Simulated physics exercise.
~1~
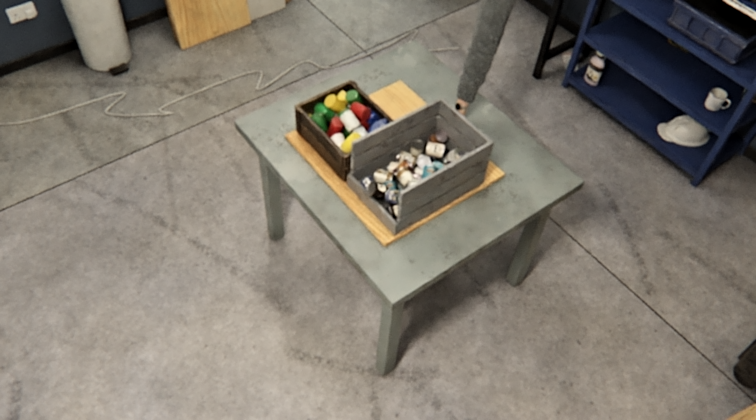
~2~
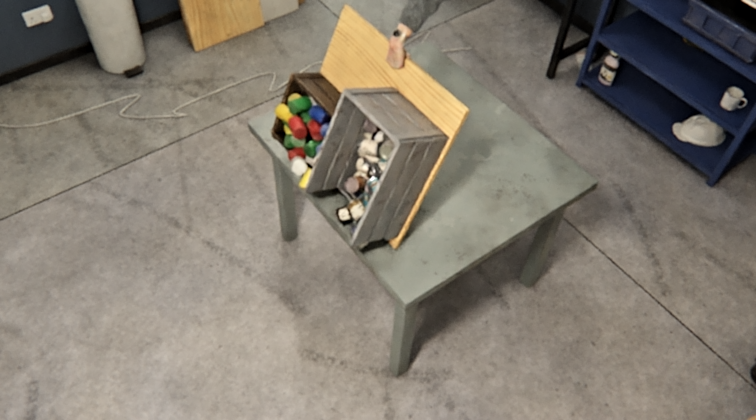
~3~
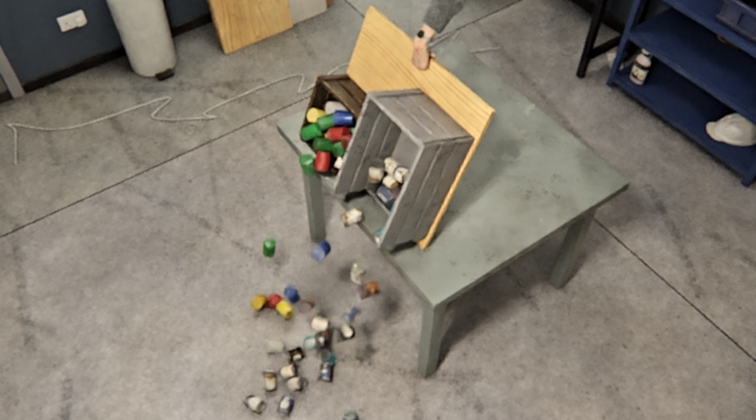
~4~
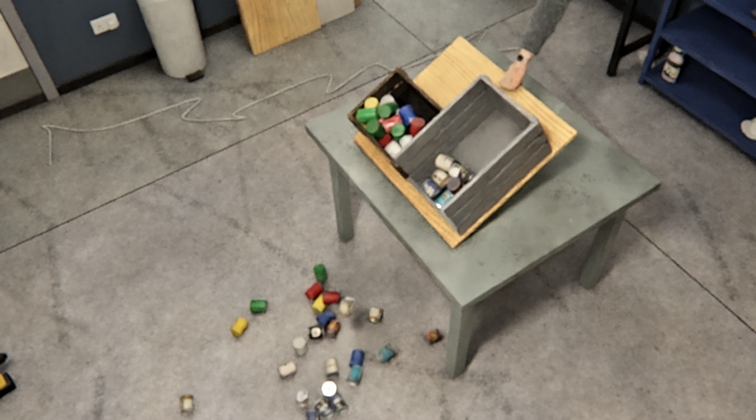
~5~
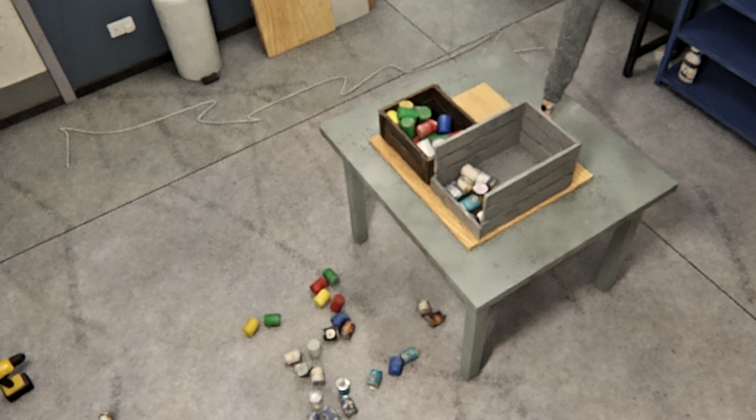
On a green table in a workshop, someone's hand tipped up a board holding a grey tub and a dark one, spilling many small containers over the left side onto the floor, then lowered it flat with some still left in both tubs.
